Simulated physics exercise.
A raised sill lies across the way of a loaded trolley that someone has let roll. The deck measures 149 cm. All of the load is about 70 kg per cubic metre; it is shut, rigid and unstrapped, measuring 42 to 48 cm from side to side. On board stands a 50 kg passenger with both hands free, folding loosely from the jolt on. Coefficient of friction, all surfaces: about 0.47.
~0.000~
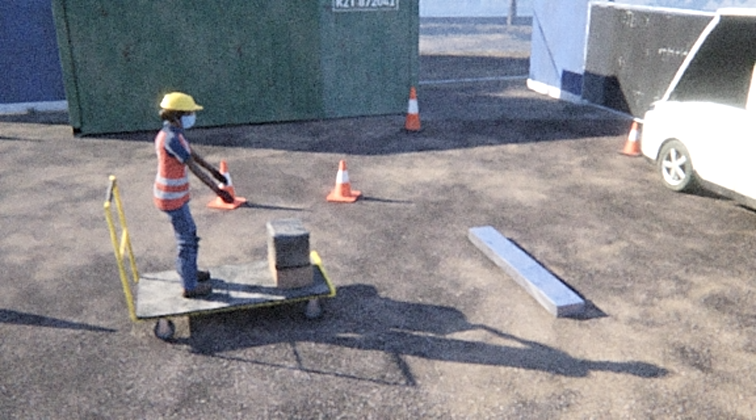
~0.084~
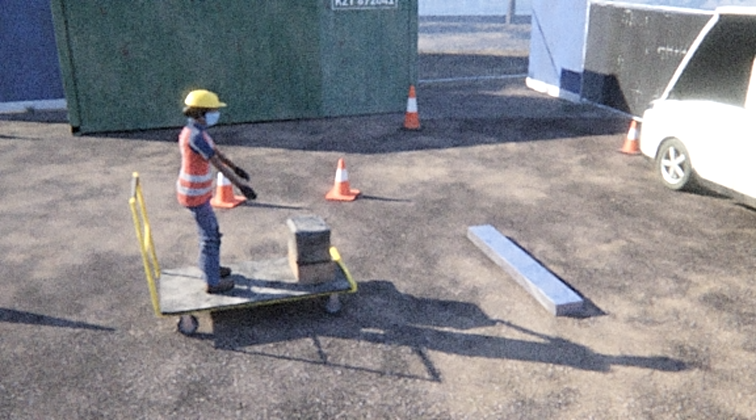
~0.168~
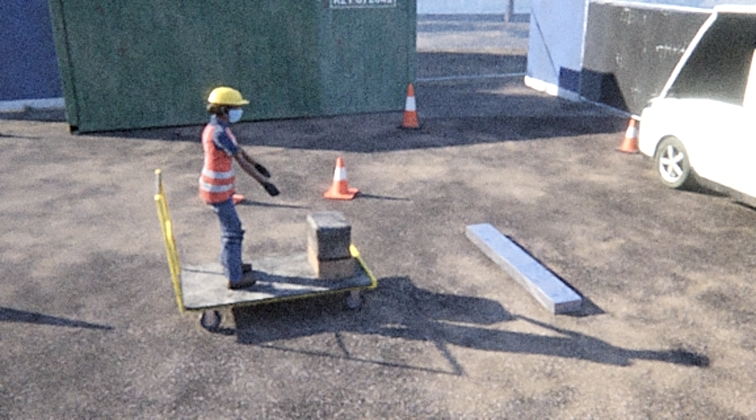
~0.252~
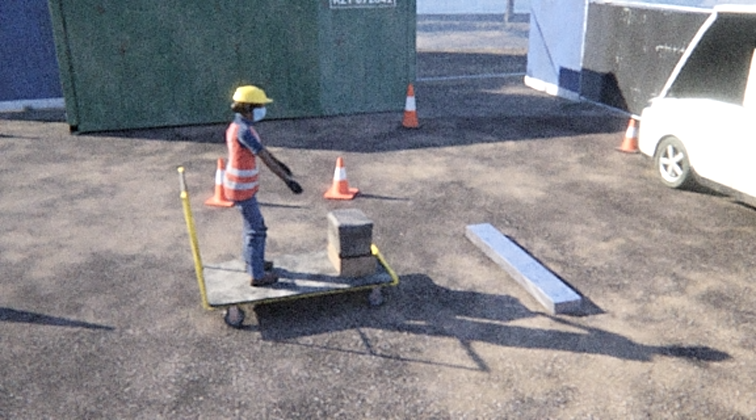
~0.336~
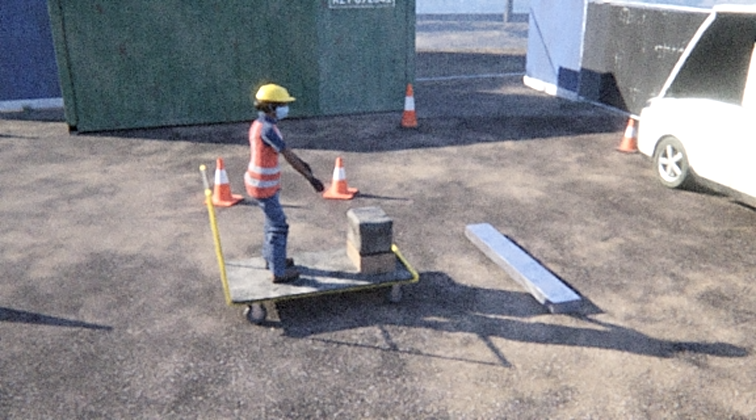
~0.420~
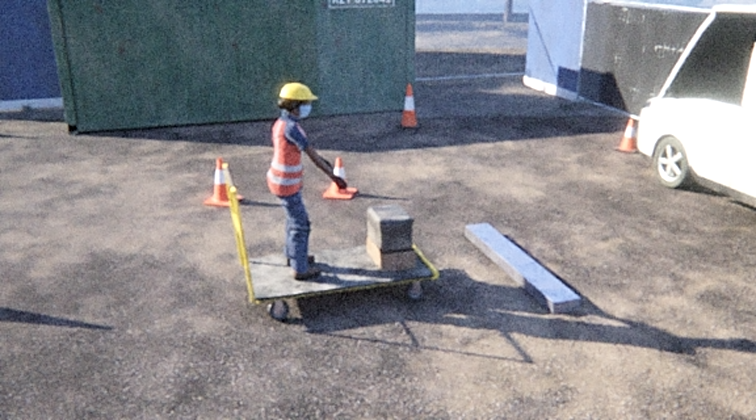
In a paved yard with traffic cones and a green container, a masked figure in a yellow hard hat and orange vest stood, arms held forward, behind a dark case as their trolley rolled steadily right.
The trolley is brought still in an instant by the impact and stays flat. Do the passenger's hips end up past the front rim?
It is shed from the deck.
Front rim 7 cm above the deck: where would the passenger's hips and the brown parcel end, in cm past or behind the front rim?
With that rim, hips finish 10 cm past and brown stays 20 cm behind.
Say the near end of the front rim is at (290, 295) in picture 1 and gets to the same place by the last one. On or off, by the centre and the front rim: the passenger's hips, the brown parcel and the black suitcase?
Hips - dropped, brown - kept, black - dropped.
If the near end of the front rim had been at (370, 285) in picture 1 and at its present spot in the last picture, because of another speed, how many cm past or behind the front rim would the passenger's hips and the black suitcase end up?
Hips 80 behind, black 70 past.
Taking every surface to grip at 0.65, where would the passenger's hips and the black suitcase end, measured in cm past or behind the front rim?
You'd find the hips stopping 0 cm past the rim and the black one going on to 60 cm past.
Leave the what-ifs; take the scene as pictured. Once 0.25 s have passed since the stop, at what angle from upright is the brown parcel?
It leans roughly 0°.
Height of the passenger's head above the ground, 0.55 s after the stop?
About 80 cm.
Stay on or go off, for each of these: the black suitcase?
End result - black: Goes over.
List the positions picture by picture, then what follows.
The first picture shows hips (171, 194), black suitcase (288, 242), rim corner (334, 292); 181 cm short of the stop.
The second picture shows hips (195, 190), black suitcase (309, 239), rim corner (355, 287); 163 cm short of the stop.
The third picture shows hips (217, 187), black suitcase (329, 235), rim corner (375, 283); 145 cm short of the stop.
The fourth picture shows hips (241, 185), black suitcase (350, 232), rim corner (396, 280); 126 cm short of the stop.
The fifth picture shows hips (263, 182), black suitcase (370, 230), rim corner (416, 277); 108 cm short of the stop.
The sixth picture shows hips (285, 180), black suitcase (390, 228), rim corner (437, 274); 90 cm short of the stop. Speed about 2.2 m/s.
After 0.83 s the deck stops.
After 1.08 s the passenger's hips are 64 cm behind the rim, near (450, 193) in the last picture's view.
After 1.38 s the passenger's hips are 23 cm behind the rim, near (493, 209) in the last picture's view.
After 1.83 s the passenger's hips are 13 cm past the rim, near (528, 221) in the last picture's view.
At rest, 3.4 s, past the rim, black suitcase and the passenger's hips; behind it, brown parcel.
